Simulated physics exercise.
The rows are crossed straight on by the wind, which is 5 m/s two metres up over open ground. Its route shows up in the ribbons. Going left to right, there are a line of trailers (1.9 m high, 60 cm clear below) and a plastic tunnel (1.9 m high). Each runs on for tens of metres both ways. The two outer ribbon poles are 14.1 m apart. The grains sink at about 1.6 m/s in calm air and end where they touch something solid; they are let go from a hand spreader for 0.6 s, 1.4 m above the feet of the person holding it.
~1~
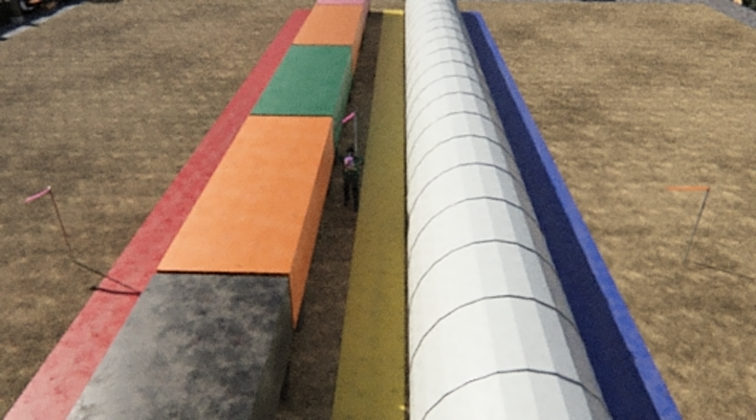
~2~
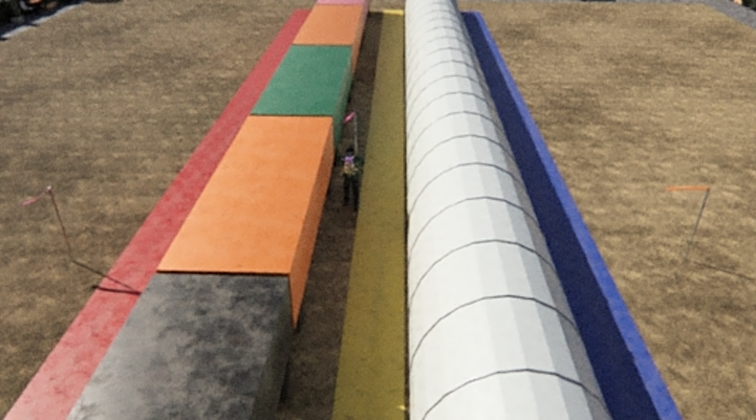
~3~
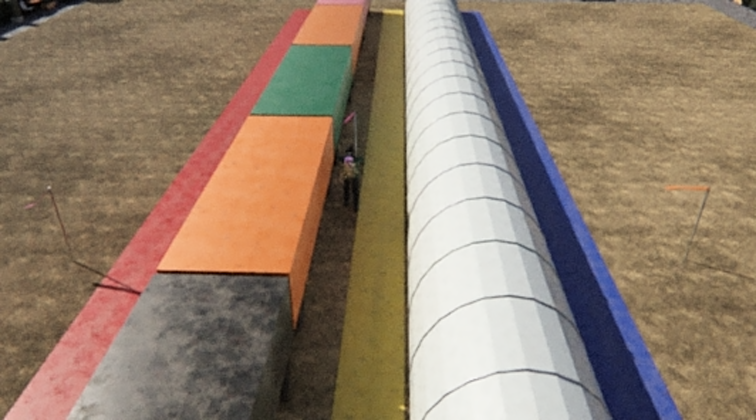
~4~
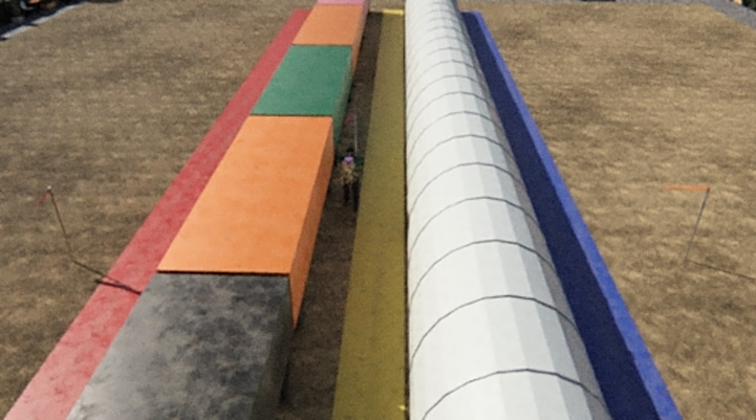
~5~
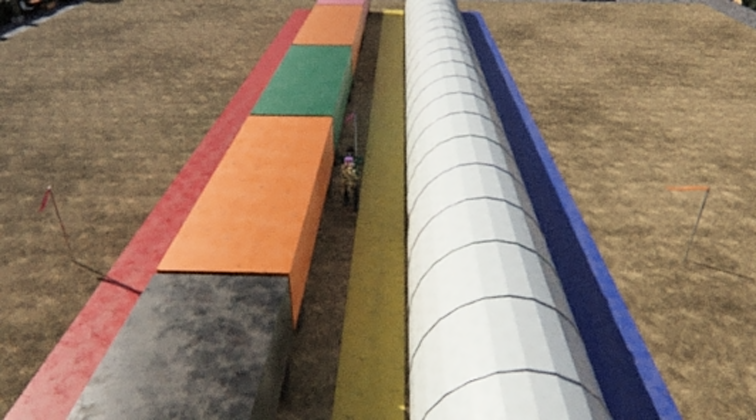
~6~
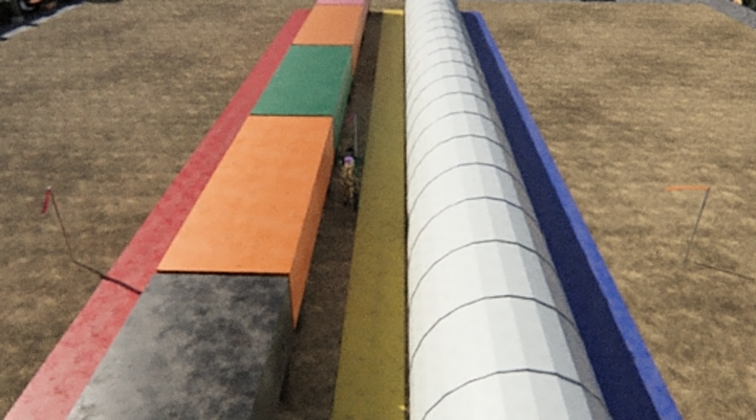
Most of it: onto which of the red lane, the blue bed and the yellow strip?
Onto yellow.
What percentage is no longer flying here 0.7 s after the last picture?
That comes to near 25 %.
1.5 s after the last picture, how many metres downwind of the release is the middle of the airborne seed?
I'd put it near 1.0 metres.
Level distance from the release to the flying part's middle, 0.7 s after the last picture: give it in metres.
It comes to roughly 0.5 m.
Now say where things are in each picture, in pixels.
The first picture shows the left ribbon ends at (19, 207), leaning 60 degrees to the left, the seed in the air spans x = 340 to 355 around y = 170 and it comes from (349, 167).
The second picture shows the right ribbon ends at (666, 189), leaning 90 degrees to the left, the seed in the air spans x = 340 to 355 around y = 170, the red one passes (153, 246), the yellow one passes (379, 251) and the blue one passes (575, 255).
The third picture shows the seed in the air spans x = 340 to 355 around y = 170 and the top of the line of trailers crosses (276, 149).
The fourth picture shows the left ribbon ends at (32, 210), leaning 45 degrees to the left, the seed in the air spans x = 340 to 355 around y = 175, the red one passes (186, 194), the yellow one passes (382, 198) and the blue one passes (552, 202).
The fifth picture shows the right ribbon ends at (667, 188), leaning 90 degrees to the left and the seed in the air spans x = 340 to 355 around y = 175.
The sixth picture shows the seed in the air spans x = 340 to 355 around y = 180 and the top of the line of trailers crosses (276, 149).
Then, 0.7 s after the last picture, 73 % is in the air or yet to come; 0 % lies on the red lane, 24 % on the yellow strip and 0 % on the blue bed; the middle of what still flies is 0.4 m above the low ground, near (366, 203).
Then, 1.5 s after the last picture, 10 % is in the air or yet to come; 0 % lies on the red lane, 86 % on the yellow strip and 0 % on the blue bed; the middle of what still flies is 0.3 m above the low ground, near (391, 208).
Then, 3.0 s after the last picture, 2 % is in the air or yet to come; 0 % lies on the red lane, 94 % on the yellow strip and 0 % on the blue bed.
Then, 7.5 s after the last picture, 0 % is in the air or yet to come; 0 % lies on the red lane, 95 % on the yellow strip and 0 % on the blue bed.
Then, 44.5 s after the last picture, 0 % is in the air or yet to come; 0 % lies on the red lane, 95 % on the yellow strip and 0 % on the blue bed.
